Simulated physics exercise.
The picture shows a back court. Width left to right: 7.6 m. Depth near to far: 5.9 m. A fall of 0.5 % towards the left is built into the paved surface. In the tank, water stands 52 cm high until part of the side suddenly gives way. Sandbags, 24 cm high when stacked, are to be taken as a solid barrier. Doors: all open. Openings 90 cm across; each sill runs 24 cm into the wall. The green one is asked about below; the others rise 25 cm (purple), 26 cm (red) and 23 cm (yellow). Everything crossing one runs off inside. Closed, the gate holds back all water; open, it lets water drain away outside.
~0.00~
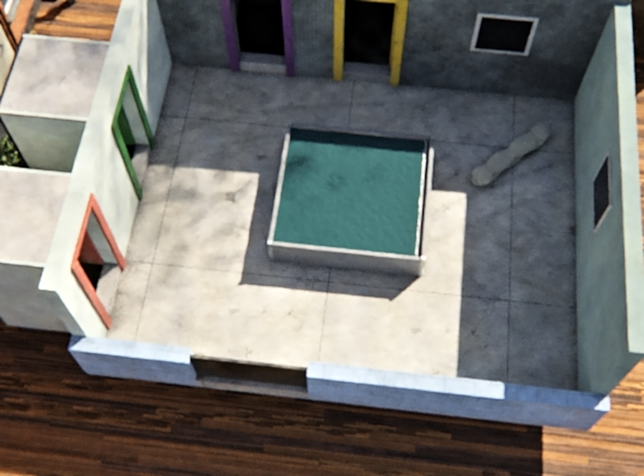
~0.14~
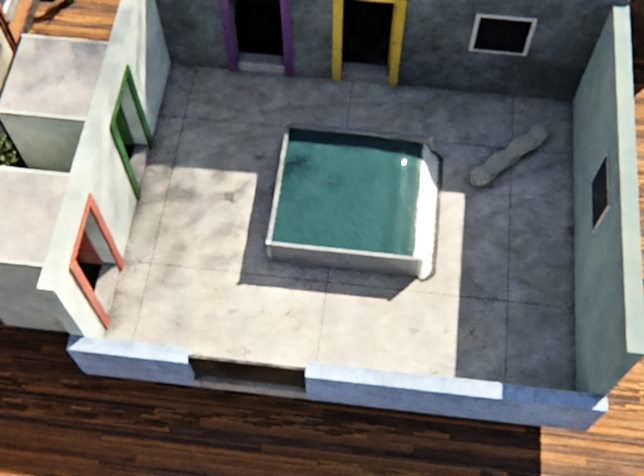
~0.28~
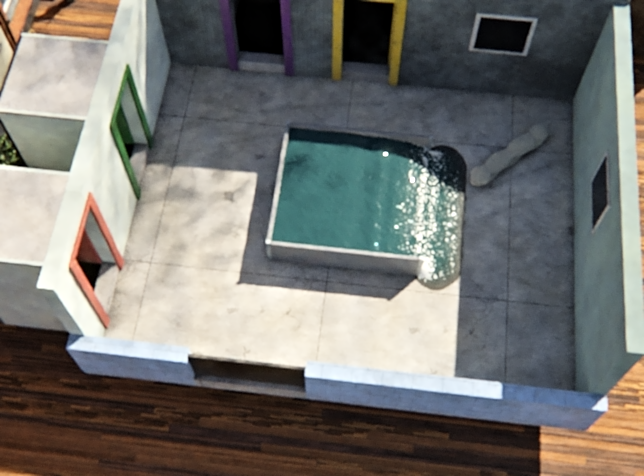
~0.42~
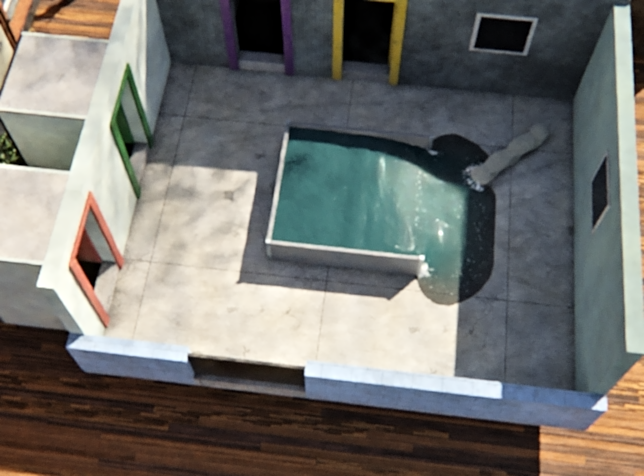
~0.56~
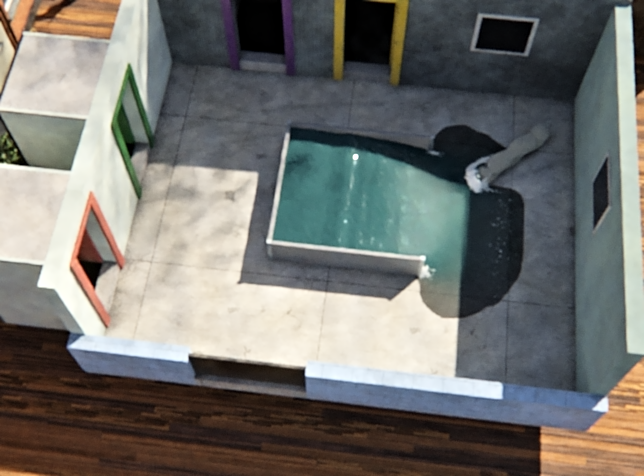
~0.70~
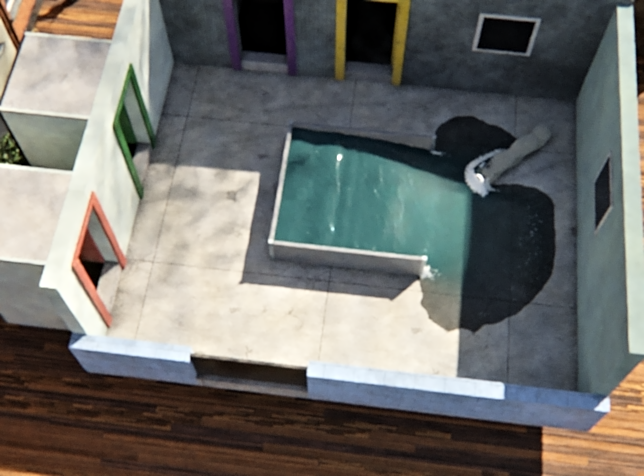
A square tank of green water stood in a walled courtyard until its right side gave way, and water poured out across the paving, spreading around the pale, lumpy object on the right.
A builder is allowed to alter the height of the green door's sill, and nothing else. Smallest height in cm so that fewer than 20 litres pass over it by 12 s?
I would say 10.5 cm.
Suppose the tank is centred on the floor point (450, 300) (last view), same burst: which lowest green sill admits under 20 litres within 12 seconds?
New minimum height: Approx. 6.5 cm.
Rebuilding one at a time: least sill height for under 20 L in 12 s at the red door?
Roughly 11.0 cm at the red door.
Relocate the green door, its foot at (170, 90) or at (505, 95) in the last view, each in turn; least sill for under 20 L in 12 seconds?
In turn: Roughly 11.0 cm, roughly 21 cm.
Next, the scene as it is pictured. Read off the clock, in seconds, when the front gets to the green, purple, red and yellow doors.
The green door at 6.5 s, the purple door at 5.0 s, the red door at 6.0 s, the yellow door at 3.2 s.
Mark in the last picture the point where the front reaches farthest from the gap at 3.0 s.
In the last picture, around (577, 409).
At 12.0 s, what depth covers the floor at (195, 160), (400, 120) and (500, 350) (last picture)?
The three readings, in order, are 10, 4 and 4 cm.
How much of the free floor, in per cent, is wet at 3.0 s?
About 35 per cent.
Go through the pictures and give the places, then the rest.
In the first frame, the tank at (354, 191) is whole and still, 52 cm deep; the green door at (135, 140) is dry.
In the second frame, the gap is at (422, 209), the front 0.2 m out at (429, 274); the back of the tank holds 52 cm.
In the third frame, the gap is at (422, 209), the front 0.6 m out at (454, 273); the back of the tank holds 52 cm.
In the fourth frame, water pours out at (422, 209) and has run 1.2 m, to (486, 269); about 9 cm deep outside, 52 cm at the back.
In the fifth frame, the front is at (516, 267), 1.6 m from the gap at (423, 209); 4.3 m2 of floor is wet, 52 cm left at the back.
In the sixth frame, the gap is at (425, 210), the front 2.1 m out at (547, 267); the back of the tank holds 52 cm; the green door at (136, 138), 5.0 m from the gap, is still 5.1 m from the nearest water.
After 1.4 s water covers 25 % of the floor, deepest (36 cm) near (576, 254); it has not reached the green door.
After 3.0 s water covers 35 % of the floor, deepest (39 cm) near (577, 409); it has not reached the green door.
After 12.0 s water covers 95 % of the floor, deepest (13 cm) near (275, 194); 12 cm at the green door, 0 litres in over its 18 cm sill.
At the green door as built, the water arrived by 6.7 s and peaked near 15 cm at 8.6 s.
Run again over the same 12 s with other heights there, 37 litres in over 9 cm, 8 litres over 12 cm. The limit of 20 litres is kept from about 10.5 cm up.
